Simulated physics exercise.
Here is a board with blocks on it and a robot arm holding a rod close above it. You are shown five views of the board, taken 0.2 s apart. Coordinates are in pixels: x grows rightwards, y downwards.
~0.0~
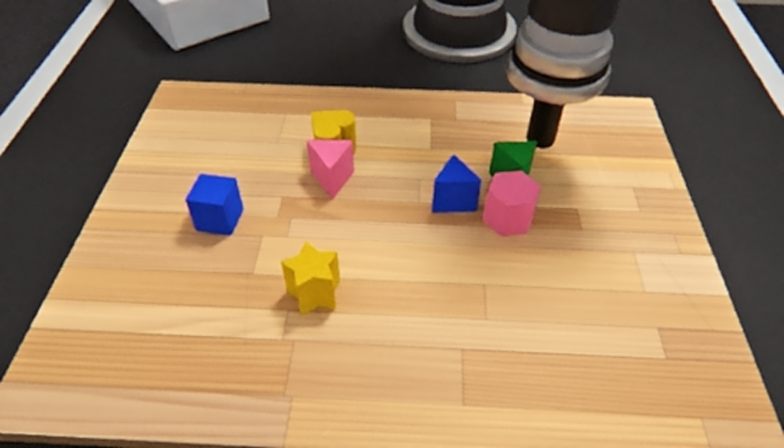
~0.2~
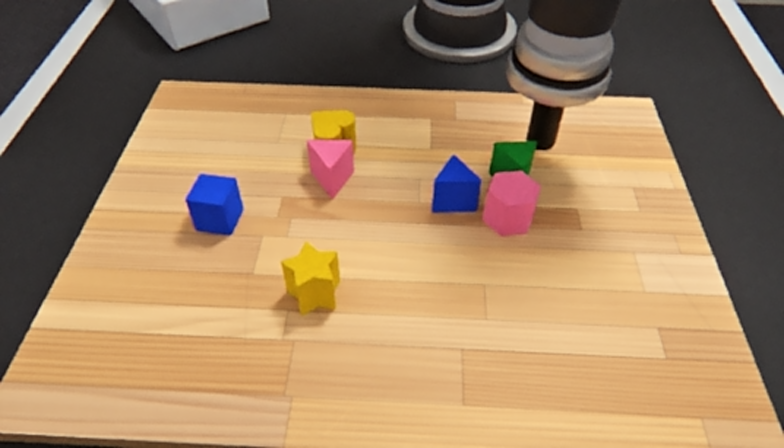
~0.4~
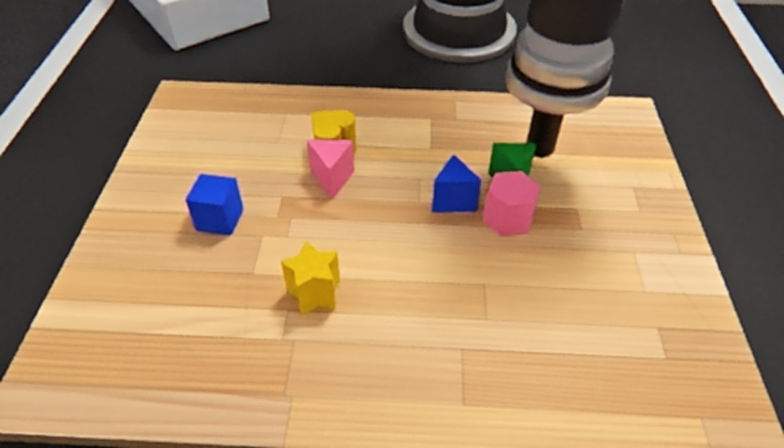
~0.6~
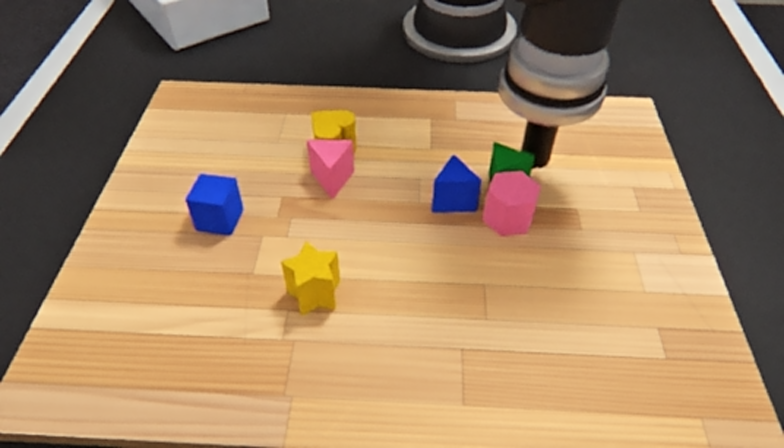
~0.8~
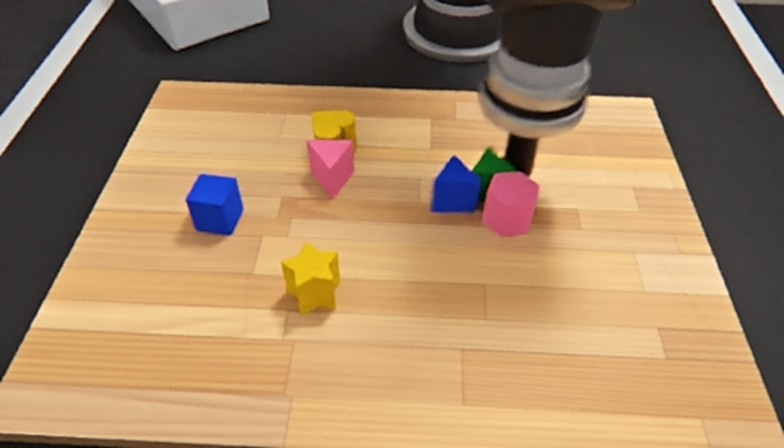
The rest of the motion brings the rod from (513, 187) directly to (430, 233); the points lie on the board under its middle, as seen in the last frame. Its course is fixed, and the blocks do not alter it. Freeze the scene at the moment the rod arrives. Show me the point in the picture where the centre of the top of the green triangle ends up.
Located at (401, 203).
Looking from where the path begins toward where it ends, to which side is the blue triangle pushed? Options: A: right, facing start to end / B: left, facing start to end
A (right, facing start to end)
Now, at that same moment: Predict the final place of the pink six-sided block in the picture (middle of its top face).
It is going to be at (507, 205).
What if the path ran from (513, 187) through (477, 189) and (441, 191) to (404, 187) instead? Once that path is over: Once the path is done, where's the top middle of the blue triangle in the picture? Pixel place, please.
The middle of its upper face should be somewhere near (408, 188).
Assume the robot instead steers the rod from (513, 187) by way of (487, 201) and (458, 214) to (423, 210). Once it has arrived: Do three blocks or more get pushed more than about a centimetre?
Answer: Yes.
On the path given first. One third of the way, rod (490, 186); blue triangle (433, 182), turned 50° clockwise; green triangle (465, 179); pink six-sided block (509, 200), turned 40° anticlockwise.
Two thirds of the way, rod (461, 202); blue triangle (403, 183), turned 75° clockwise; green triangle (433, 191), turned 15° clockwise; pink six-sided block (507, 205), turned 55° anticlockwise.
At the end, rod (431, 217); blue triangle (394, 182), turned 95° clockwise; green triangle (401, 203), turned 35° clockwise; pink six-sided block (507, 205), turned 55° anticlockwise.
